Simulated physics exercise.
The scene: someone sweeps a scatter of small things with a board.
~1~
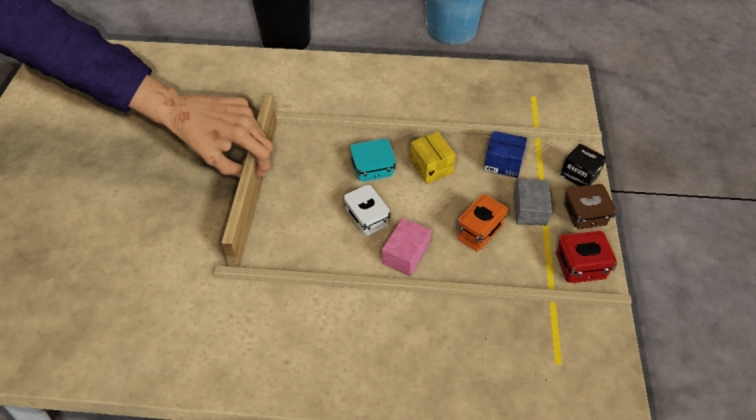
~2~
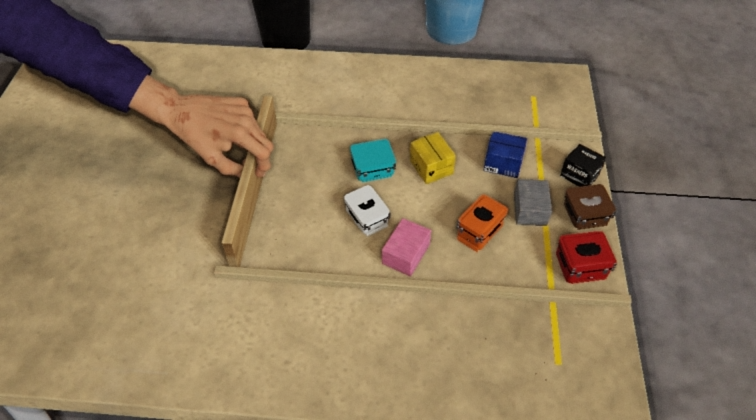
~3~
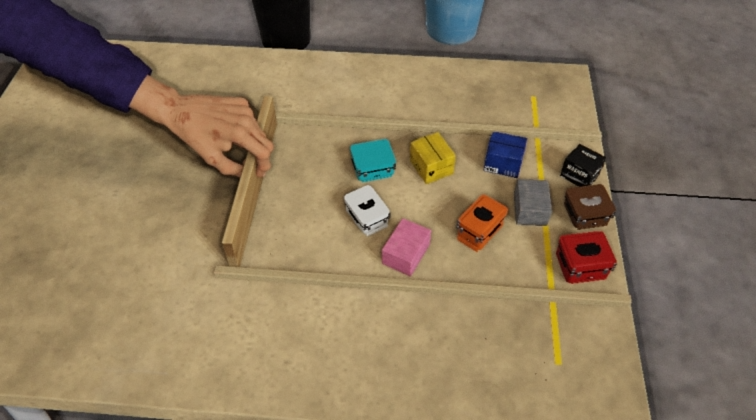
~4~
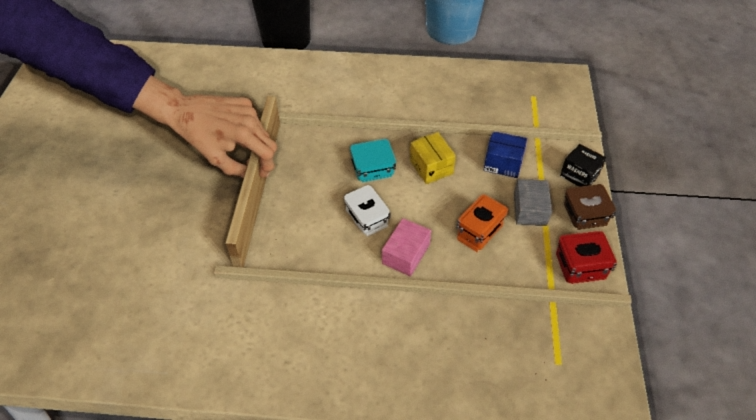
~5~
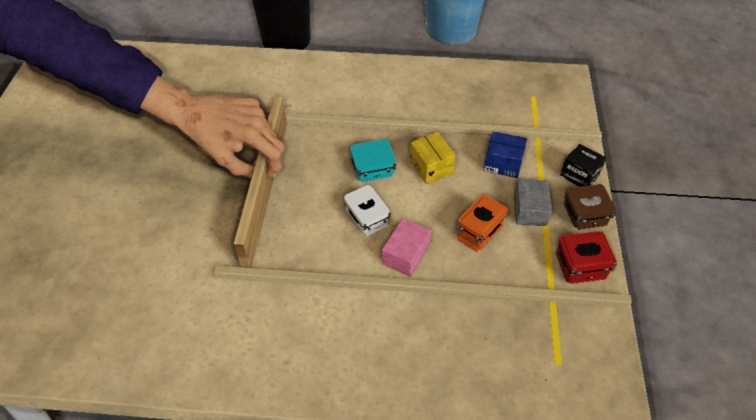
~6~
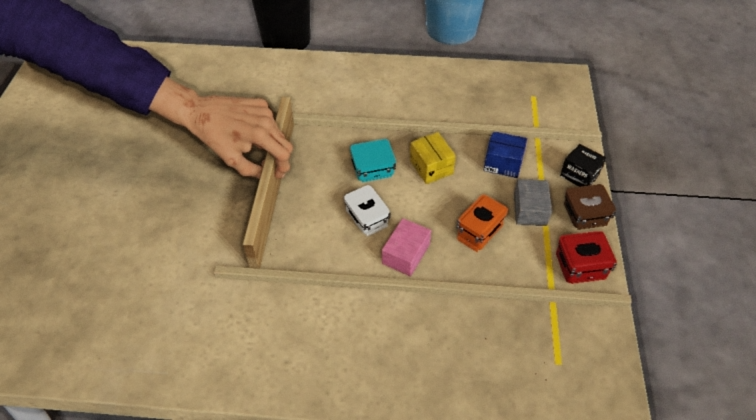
The footage shows a hand holding a wooden board upright on a tabletop beside scattered small colored boxes and cases, some beyond a yellow tape line; the board stays nearly still, then slides slightly right while the objects remain in place.
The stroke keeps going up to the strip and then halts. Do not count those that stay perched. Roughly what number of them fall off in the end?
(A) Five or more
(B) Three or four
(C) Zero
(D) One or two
B.
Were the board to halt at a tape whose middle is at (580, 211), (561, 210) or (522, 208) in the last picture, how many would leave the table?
In that order 7, 5 and 2.
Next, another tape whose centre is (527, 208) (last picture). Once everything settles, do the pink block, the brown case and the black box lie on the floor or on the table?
Going in order, the pink block keeps its spot, then the brown case goes off the edge, then the black box goes off the edge.
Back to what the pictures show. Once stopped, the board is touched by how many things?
The answer is 3.
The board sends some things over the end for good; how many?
The total comes to 3.
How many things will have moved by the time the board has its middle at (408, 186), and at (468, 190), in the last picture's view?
The number moved is 4 and then 8.
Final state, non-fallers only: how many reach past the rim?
I make it 3.
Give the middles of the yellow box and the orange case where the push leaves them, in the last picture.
(599, 161), and the other (595, 228).
Soon after, none off yet; brown case at rest near (588, 207); black box at rest near (583, 167); red case at rest near (584, 258).
In the end, the number that fall off is three or four; gone, blue box, black box and brown case.
